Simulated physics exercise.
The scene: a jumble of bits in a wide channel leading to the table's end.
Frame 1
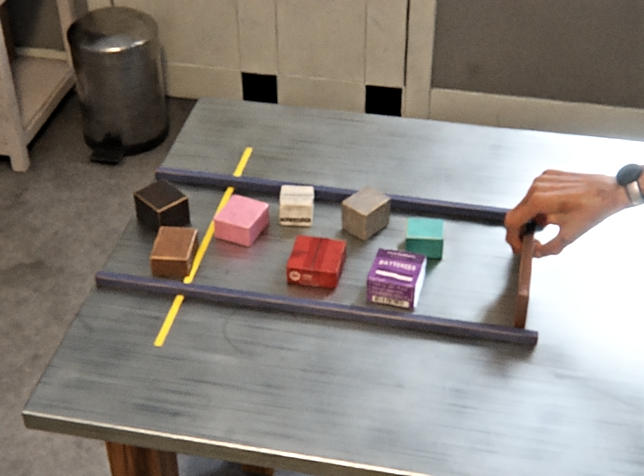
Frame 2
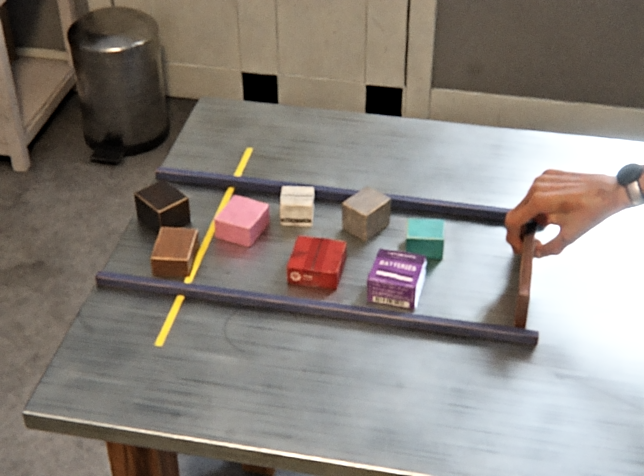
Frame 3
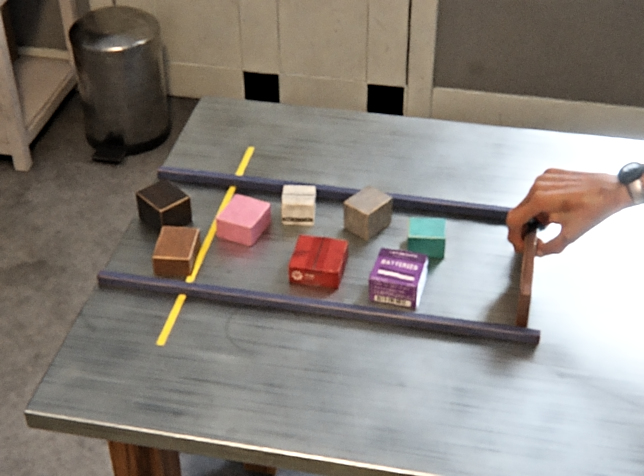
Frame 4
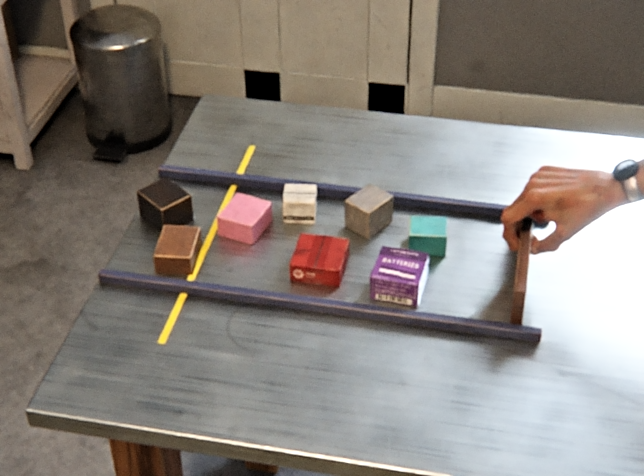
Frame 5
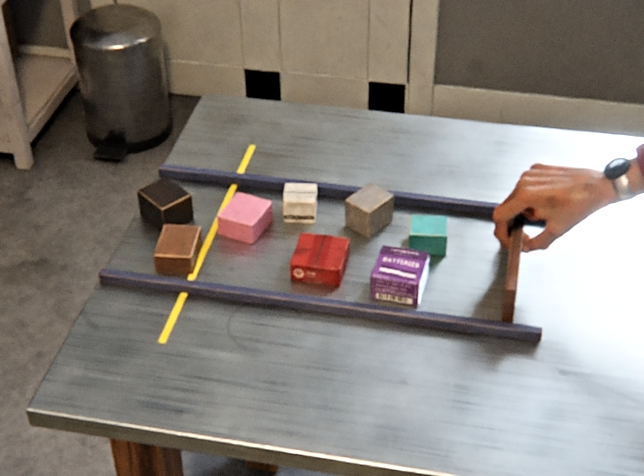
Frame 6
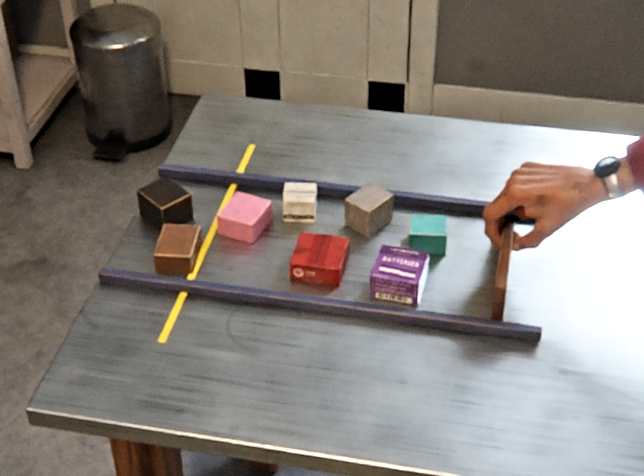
A hand gripping the small upright board at the right end of a channel stays nearly still at first, then slides it slightly left between the two dark rails. The scattered blocks and boxes, including the purple and turquoise ones nearest the board, remain in place, with a gap still separating them from it.
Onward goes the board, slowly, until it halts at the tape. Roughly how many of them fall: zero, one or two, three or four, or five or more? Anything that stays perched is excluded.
One or two.
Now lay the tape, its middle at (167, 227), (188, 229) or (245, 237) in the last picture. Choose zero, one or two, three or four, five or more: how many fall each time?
Taking the tapes one after another, the count is five or more, then three or four, then no fall at all.
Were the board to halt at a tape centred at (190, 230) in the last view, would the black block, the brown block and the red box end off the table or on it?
The black block topples down, the brown block topples down, the red box topples down.
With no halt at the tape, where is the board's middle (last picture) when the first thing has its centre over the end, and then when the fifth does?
At the first moment about (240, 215), at the next about (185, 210).
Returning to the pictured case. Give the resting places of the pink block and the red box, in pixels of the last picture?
Near (160, 211) and (131, 240).
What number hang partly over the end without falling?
The total here is 1.
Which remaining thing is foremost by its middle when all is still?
Foremost: The red box.
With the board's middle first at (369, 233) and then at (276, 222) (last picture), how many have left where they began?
By then 4, and later 7.
A little later, none off yet; black block at rest near (165, 205); brown block at rest near (178, 248); pink block at rest near (245, 217).
Next, none off yet; black block at rest near (165, 205); brown block at rest near (178, 248); pink block moving near (234, 215).
Later still, none off yet; black block moving near (158, 203); brown block shifted about its own width near (132, 243); pink block shifted about its own width near (201, 214).
When it is over, the number that fall off is one or two; down, brown block and black block.
